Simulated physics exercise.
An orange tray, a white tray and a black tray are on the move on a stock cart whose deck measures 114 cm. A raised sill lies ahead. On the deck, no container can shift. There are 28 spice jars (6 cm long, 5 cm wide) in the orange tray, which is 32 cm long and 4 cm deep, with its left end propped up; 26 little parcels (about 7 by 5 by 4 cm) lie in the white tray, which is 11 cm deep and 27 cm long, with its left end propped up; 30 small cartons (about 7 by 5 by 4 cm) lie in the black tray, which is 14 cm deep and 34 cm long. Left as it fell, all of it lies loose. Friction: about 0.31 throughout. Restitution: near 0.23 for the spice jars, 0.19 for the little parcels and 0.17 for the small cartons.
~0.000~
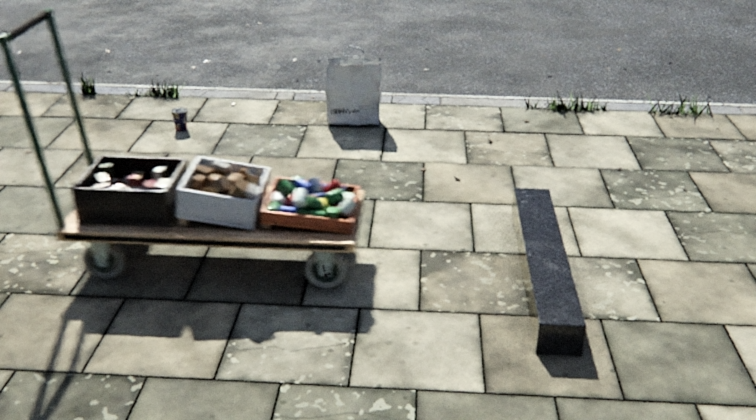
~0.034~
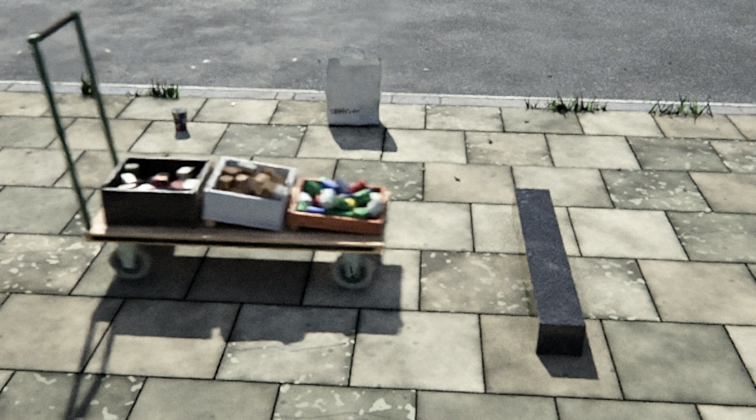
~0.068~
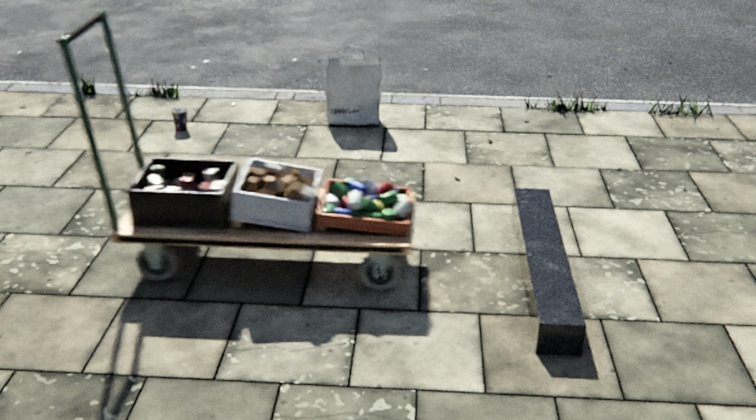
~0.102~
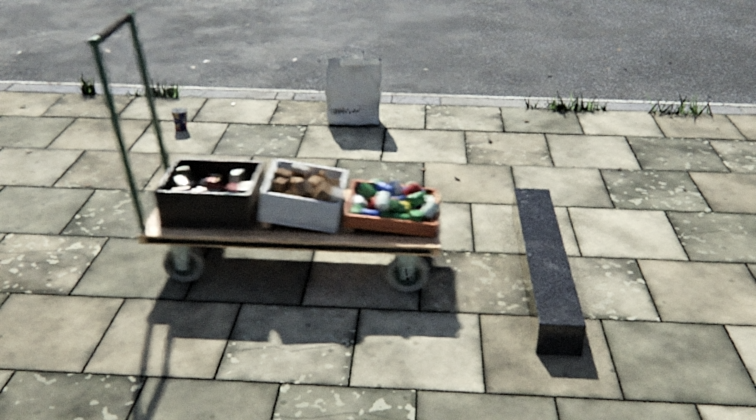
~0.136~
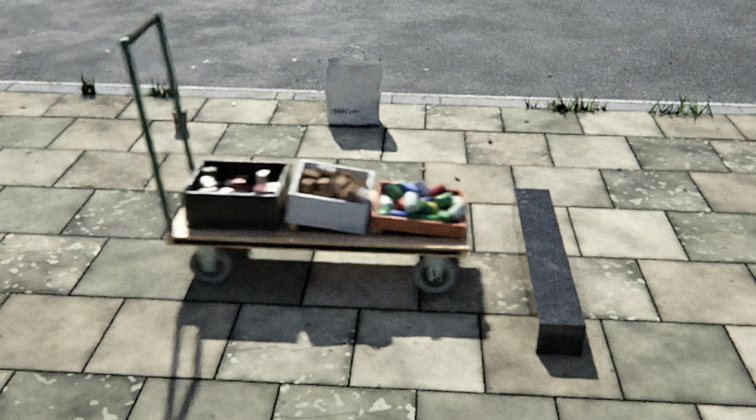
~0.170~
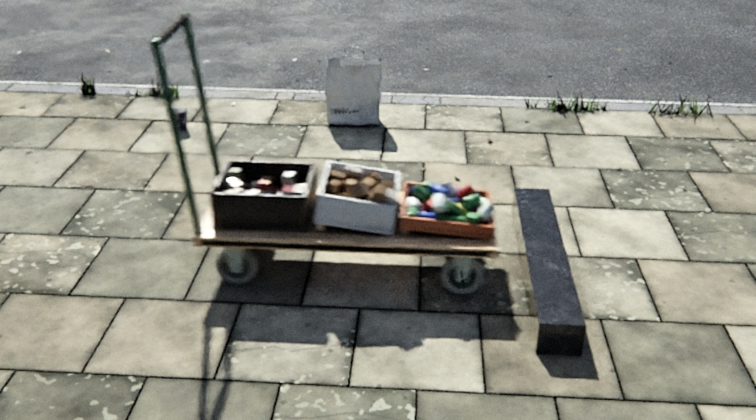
In the video, a flat cart with a tall green handle carries a black, a white and an orange tray of small items, rolling steadily rightward across sunlit paving toward a dark raised bar, the trays keeping their places.
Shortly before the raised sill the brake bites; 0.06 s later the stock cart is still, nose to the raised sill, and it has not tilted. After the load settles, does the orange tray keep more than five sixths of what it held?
No: A sixth is surpassed.
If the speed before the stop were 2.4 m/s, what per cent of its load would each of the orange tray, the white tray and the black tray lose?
Orange tray 30 %, white tray 10 %, black tray 0 %.
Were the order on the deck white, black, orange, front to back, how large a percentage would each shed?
Orange tray 20 %, white tray 20 %, black tray 0 %.
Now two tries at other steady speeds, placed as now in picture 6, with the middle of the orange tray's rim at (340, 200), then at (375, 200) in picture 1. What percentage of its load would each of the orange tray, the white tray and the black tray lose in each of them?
Losses in order of the tries would be orange tray 30 and 20 %, white tray 10 and 0 %, black tray 0 and 0 %.
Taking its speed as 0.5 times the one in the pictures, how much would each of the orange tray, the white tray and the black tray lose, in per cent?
Then the orange tray sheds 30 per cent, the white tray 0 per cent, and the black tray 0 per cent.
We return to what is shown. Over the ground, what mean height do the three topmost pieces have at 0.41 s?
Height, averaged: Around 44 cm.
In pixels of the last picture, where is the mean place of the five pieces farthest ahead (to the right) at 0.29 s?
Centre: Approx. (548, 199) px.
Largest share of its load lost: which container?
Answer: The orange tray.
After 0.19 s, the brake bites.
After 0.29 s, 3 of 28 out of the orange tray, 2 of 26 out of the white tray and 0 of 30 out of the black tray.
After 0.41 s, 8 of 28 out of the orange tray, 5 of 26 out of the white tray and 0 of 30 out of the black tray.
After 0.64 s, 8 of 28 out of the orange tray, 5 of 26 out of the white tray and 0 of 30 out of the black tray.
Outcome (at 1.15 s), 9 of 28 out of the orange tray, 5 of 26 out of the white tray and 0 of 30 out of the black tray. Asked share, 9 of 28, 32 per cent.
